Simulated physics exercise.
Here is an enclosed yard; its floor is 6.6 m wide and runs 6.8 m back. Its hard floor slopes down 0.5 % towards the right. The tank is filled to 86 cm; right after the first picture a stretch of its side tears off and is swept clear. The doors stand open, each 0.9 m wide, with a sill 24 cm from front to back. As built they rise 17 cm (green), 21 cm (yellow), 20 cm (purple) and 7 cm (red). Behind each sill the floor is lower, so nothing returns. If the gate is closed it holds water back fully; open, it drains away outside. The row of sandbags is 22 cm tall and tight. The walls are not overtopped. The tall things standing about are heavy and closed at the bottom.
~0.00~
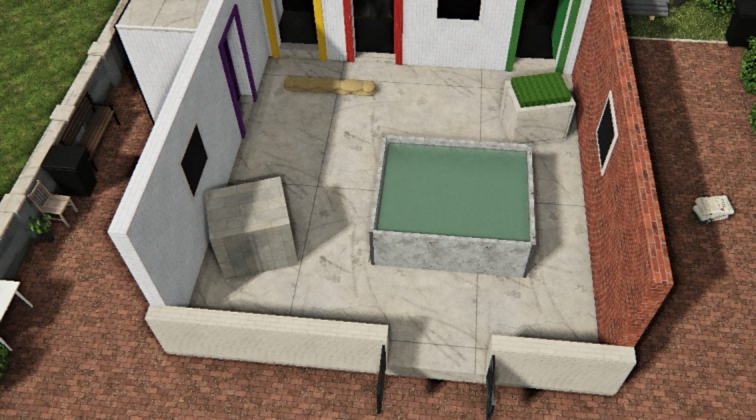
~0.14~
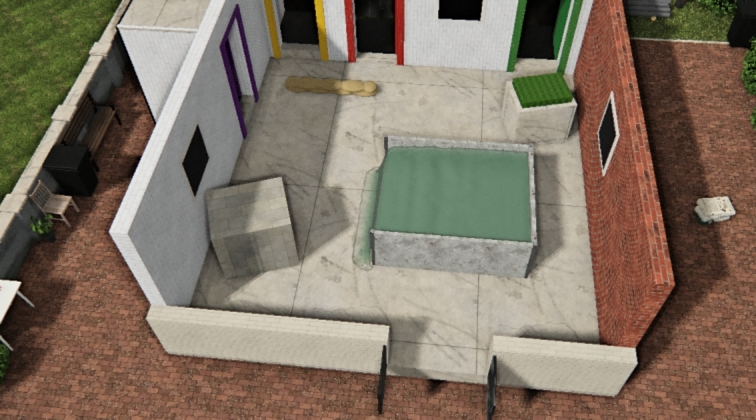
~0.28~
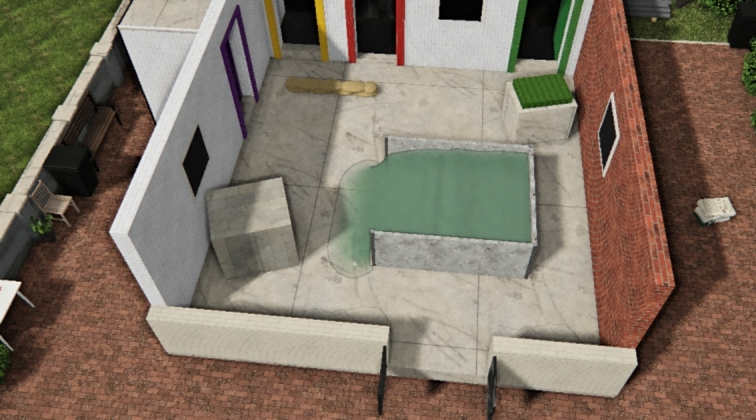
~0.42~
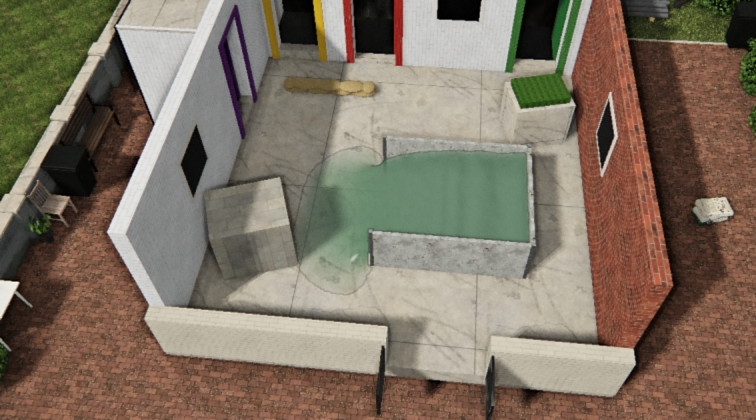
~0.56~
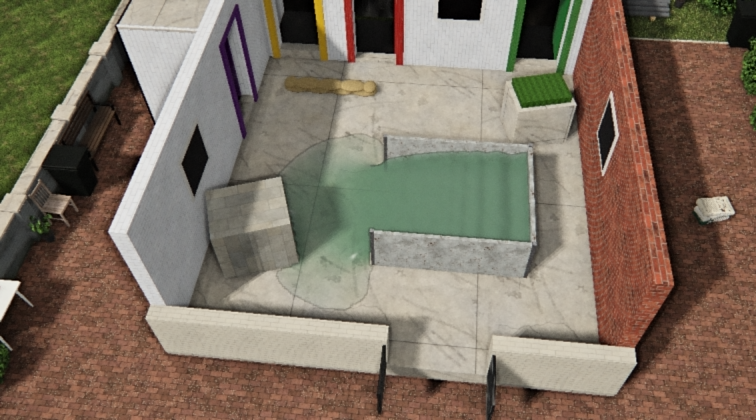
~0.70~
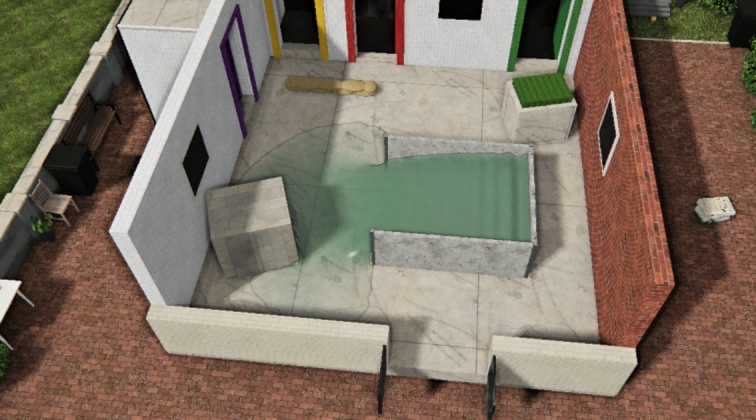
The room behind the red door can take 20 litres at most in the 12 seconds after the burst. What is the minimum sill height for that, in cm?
Close to 6 cm is just enough.
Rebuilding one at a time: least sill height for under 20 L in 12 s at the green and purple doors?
Roughly 18 cm at green and 24 cm at purple.
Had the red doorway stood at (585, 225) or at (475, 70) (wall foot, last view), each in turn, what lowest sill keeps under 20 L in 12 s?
Roughly 15 and 12.5 cm.
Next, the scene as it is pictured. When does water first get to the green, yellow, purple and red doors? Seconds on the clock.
Green 4.5 s, yellow 2.2 s, purple 1.1 s, red 2.6 s.
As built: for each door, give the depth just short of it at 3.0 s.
In cm: Green 0, yellow 33, purple 26, red 5.
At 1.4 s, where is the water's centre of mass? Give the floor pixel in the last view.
At about (386, 215).
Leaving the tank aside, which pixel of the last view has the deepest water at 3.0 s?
Around (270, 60).
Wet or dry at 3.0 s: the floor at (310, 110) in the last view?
It is wet.
After 1.4 s water covers 35 % of the floor, deepest (55 cm) near (304, 238); it has not reached the red door.
After 3.0 s water covers 50 % of the floor, deepest (56 cm) near (270, 60); 5 cm at the red door, 0 litres in over its 7 cm sill.
After 12.0 s water covers 95 % of the floor, deepest (17 cm) near (585, 253); 11 cm at the red door, 13 litres in over its 7 cm sill.
At the red door as built, the water arrived by 2.7 s and peaked near 11 cm at 12.0 s.
With a sill of 5.5 cm, 28 litres would have come in within the 12 s; with 8 cm, 7 litres. So under 20 litres takes about 6 cm.
